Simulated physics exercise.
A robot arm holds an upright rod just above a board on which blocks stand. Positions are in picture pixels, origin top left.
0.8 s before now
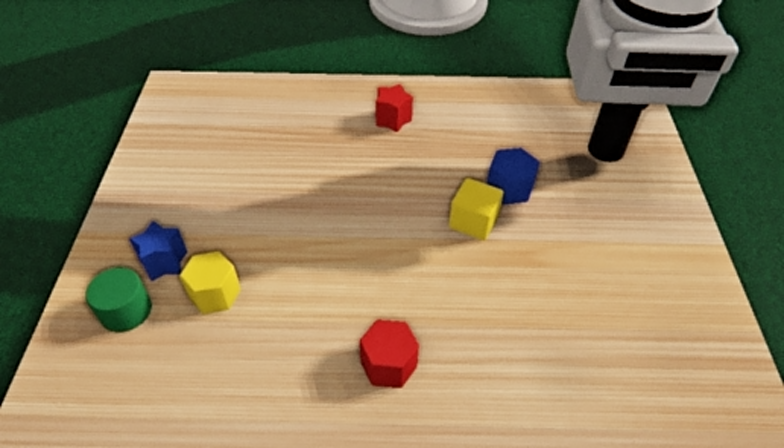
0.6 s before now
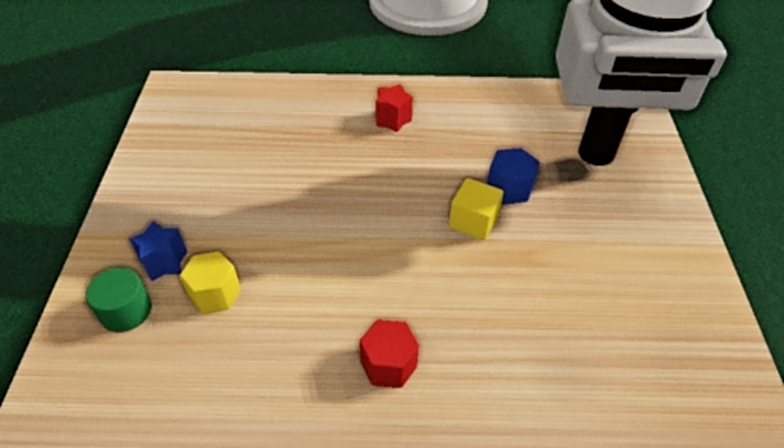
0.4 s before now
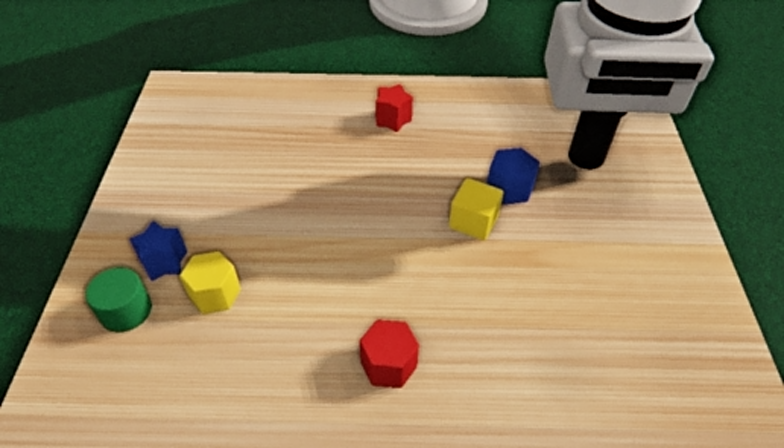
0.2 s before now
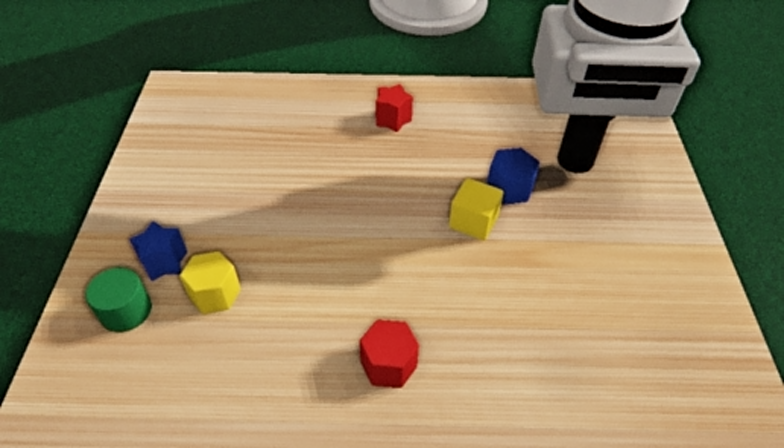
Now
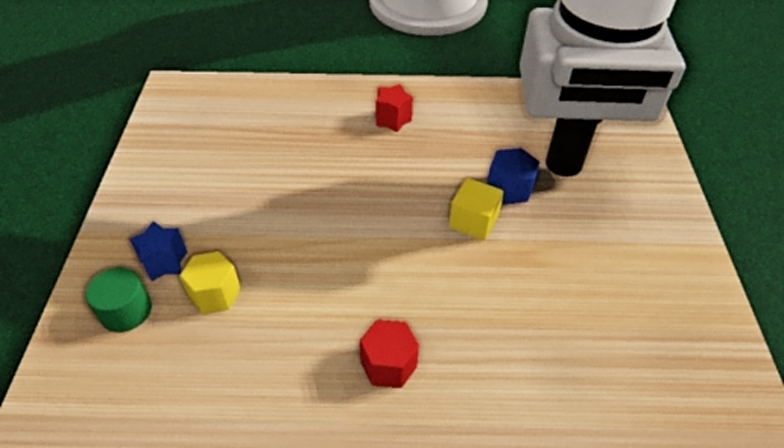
The clip shows a robot arm holding a dark upright rod over a wooden board scattered with coloured blocks; the rod moves slowly left and slightly toward the viewer, nearing the blue hexagonal block, while all the blocks stay still.
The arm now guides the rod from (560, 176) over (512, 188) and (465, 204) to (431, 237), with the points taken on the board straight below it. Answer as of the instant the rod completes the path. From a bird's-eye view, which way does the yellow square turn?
In a top view, it turns counterclockwise.
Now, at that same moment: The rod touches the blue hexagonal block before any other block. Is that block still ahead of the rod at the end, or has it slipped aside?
It lies beside or behind the rod.
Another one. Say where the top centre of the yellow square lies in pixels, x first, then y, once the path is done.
At roughly (456, 242).
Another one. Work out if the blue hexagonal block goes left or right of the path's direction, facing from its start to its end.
The blue hexagonal block goes right.
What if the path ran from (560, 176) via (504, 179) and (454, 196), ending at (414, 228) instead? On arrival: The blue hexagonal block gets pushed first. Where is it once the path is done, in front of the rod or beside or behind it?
Answer: Still ahead.
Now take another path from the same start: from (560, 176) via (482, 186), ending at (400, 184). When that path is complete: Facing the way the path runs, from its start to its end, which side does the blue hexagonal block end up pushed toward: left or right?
Out to the left.
What follows on the original path. One third of the way, rod at (513, 177); yellow square at (470, 201), turned 15° anticlockwise; blue hexagonal block at (476, 170), turned 20° clockwise.
Two thirds of the way, rod at (466, 194); yellow square at (459, 212), turned 35° anticlockwise; blue hexagonal block at (425, 178), turned 40° clockwise.
At the end, rod at (432, 226); yellow square at (456, 242), turned 55° anticlockwise; blue hexagonal block at (405, 183), turned 70° clockwise.
